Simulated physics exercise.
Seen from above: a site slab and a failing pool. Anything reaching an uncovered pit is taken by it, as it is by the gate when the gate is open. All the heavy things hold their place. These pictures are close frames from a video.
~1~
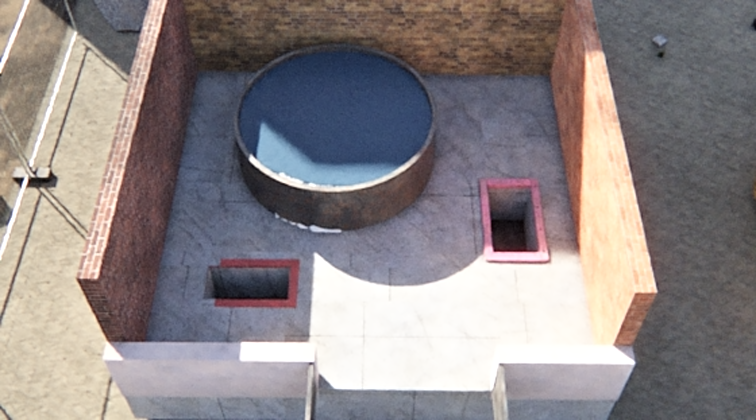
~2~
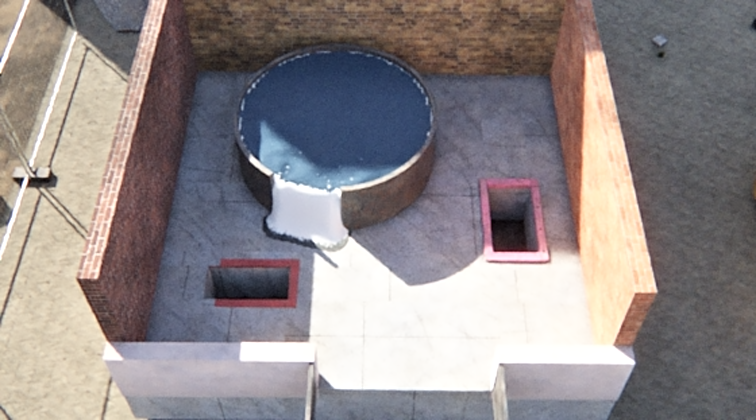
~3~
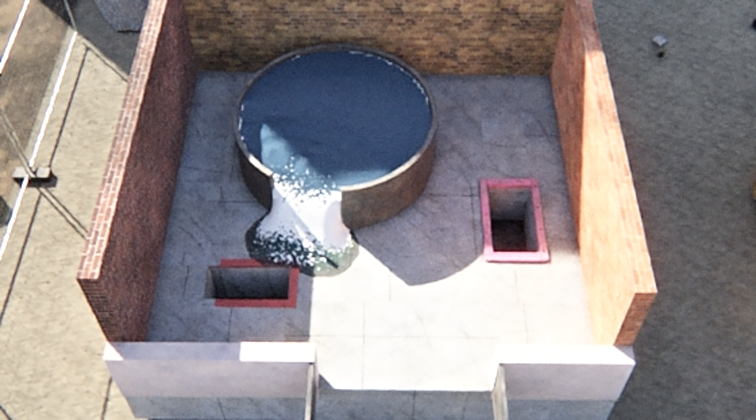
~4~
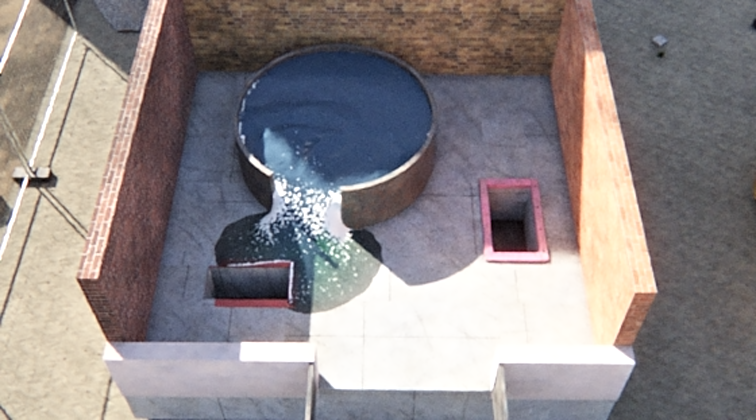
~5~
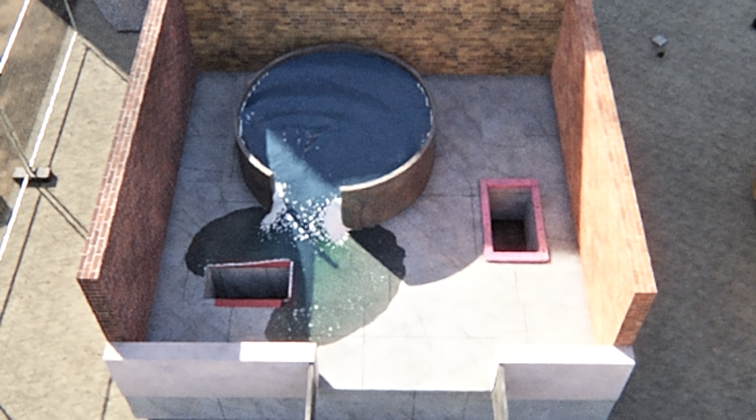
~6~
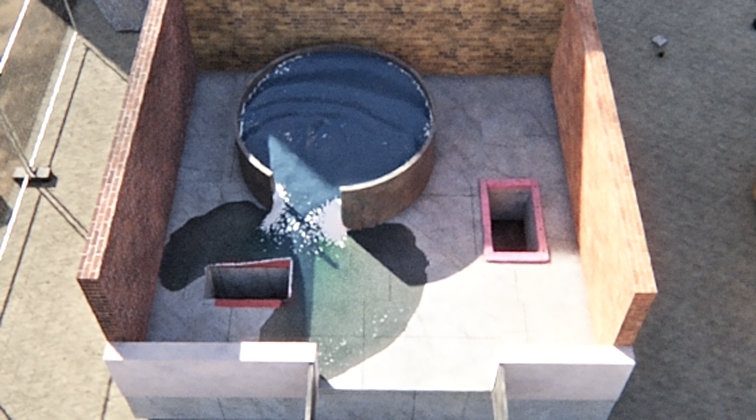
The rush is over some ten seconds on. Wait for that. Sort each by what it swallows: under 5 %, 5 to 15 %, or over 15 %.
Sorted: Gate over 15 %, pink pit under 5 %, red pit over 15 %.
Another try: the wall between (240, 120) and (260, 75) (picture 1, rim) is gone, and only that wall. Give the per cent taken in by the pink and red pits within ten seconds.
Pink 6 %, red 25 %.
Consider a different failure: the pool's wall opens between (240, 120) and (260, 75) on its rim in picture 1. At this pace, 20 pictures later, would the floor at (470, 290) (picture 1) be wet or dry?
Check at the given point: Unwetted.
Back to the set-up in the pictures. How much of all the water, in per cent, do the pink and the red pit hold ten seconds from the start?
Estimates: 0 % and 50 %.
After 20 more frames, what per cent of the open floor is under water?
Some 40 per cent.
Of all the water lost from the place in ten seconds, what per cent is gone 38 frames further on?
It comes to around 75 per cent.
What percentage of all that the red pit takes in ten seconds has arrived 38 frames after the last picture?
Share by then: About 75 in a hundred.
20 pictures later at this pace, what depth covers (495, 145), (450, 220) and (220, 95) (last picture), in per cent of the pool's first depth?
I'd say around 0 per cent, then 0 per cent, then 0 per cent.
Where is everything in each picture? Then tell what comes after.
The round pool at (335, 116) is whole and still, in the first picture.
The front is at (338, 246), out from the gap at (307, 212), in the second picture.
The front is at (342, 267), out from the gap at (307, 213), in the third picture.
The front is at (318, 307), out from the gap at (308, 214), in the fourth picture.
Water pours out at (308, 214) and has run to (284, 342), in the fifth picture.
Water pours out at (307, 213) and has run to a hidden place, in the sixth picture.
A moment on, water covers 30 % of the floor; the gate 1 %, the pink pit 0 %, the red pit 9 %.
Next, water covers 35 % of the floor; the gate 5 %, the pink pit 0 %, the red pit 16 %.
Then, water covers 40 % of the floor; the gate 9 %, the pink pit 0 %, the red pit 25 %.
Later, water covers 45 % of the floor; the gate 15 %, the pink pit 0 %, the red pit 38 %.
In the end, water covers 50 % of the floor; the gate 20 %, the pink pit 0 %, the red pit 49 %.
